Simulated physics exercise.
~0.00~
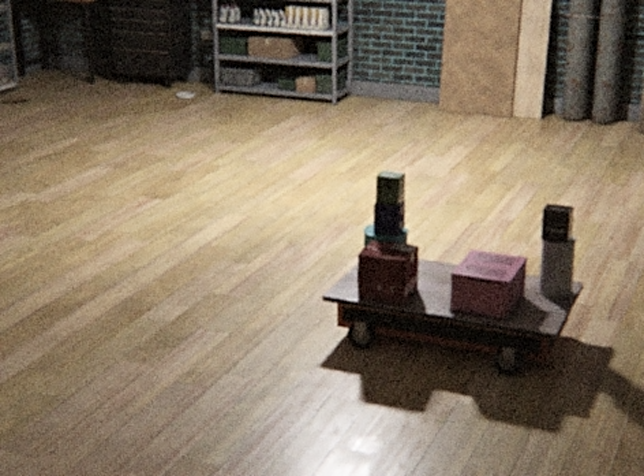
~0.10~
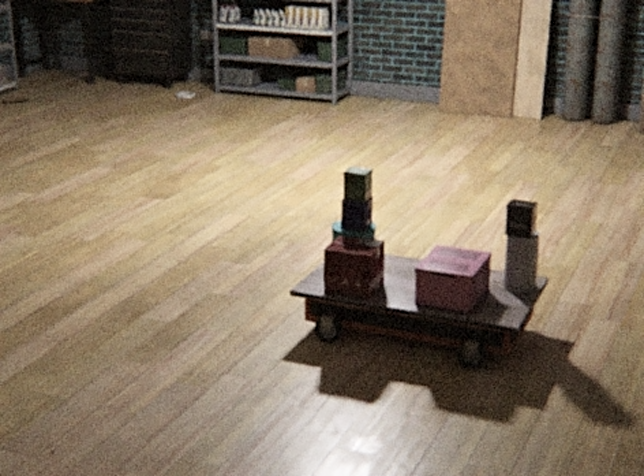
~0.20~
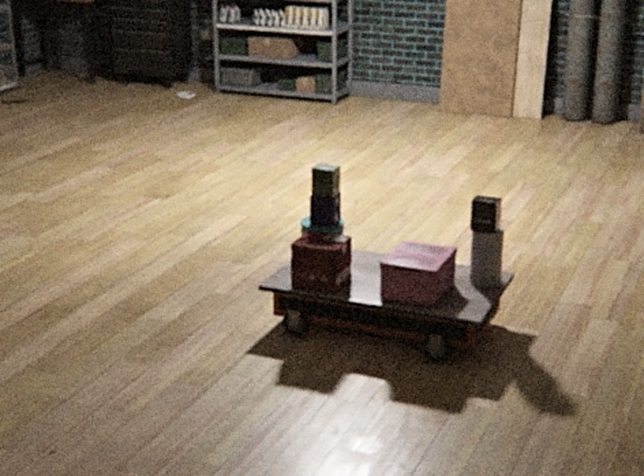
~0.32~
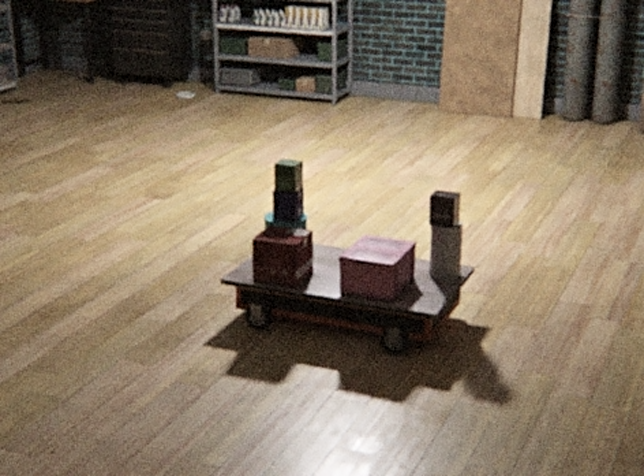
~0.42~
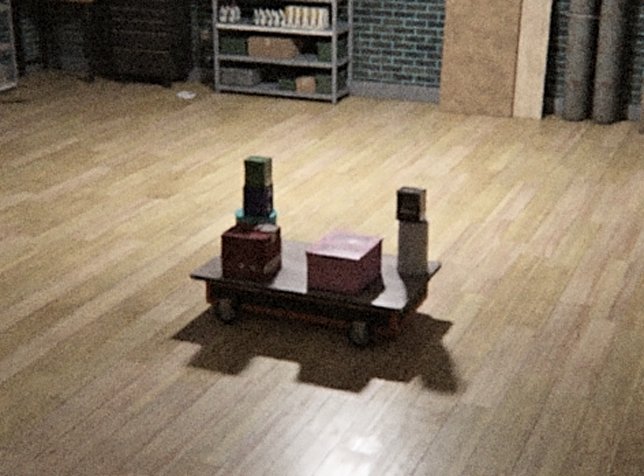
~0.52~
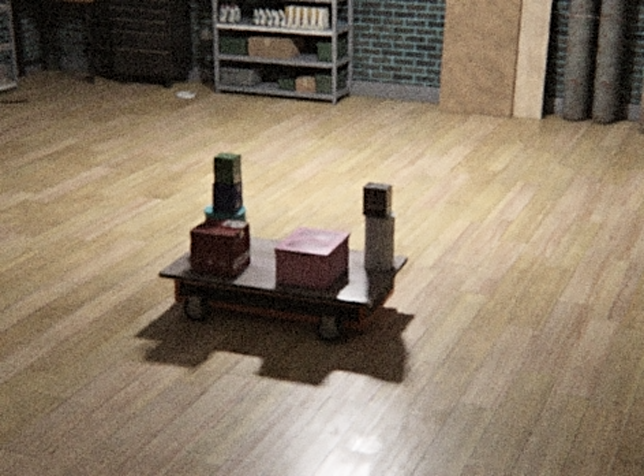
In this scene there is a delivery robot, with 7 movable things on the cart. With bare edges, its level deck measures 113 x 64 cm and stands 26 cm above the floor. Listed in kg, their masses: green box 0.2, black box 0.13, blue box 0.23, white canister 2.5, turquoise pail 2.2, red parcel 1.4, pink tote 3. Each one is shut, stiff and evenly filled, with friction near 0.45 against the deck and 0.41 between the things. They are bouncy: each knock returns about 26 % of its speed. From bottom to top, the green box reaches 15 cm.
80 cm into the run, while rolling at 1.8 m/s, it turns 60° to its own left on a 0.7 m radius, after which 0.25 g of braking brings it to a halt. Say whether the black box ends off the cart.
Looks like the black box is lost overboard.
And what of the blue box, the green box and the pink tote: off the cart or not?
The blue box finishes off the cart; the green box ends off the cart; the pink tote ends on the cart.
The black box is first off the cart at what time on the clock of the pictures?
Near 1.1 s.
After 0.82 s, cart has run 148 cm, turned 43°; green box, blue box and turquoise pail now off the cart; black box slid 5 cm near (258, 193); red parcel slid 40 cm.
After 1.12 s, cart has run 200 cm, turned 60°; black box and red parcel now off the cart; white canister slid 15 cm; pink tote slid 5 cm.
After 1.52 s, cart has run 243 cm, turned 60°; white canister slid 15 cm; pink tote slid 5 cm.
At rest (2.2 s), off the cart, green box, black box, blue box, turquoise pail and red parcel; not toppled but over 10 cm from the start, white canister; the last one in place, give or take 10 cm.
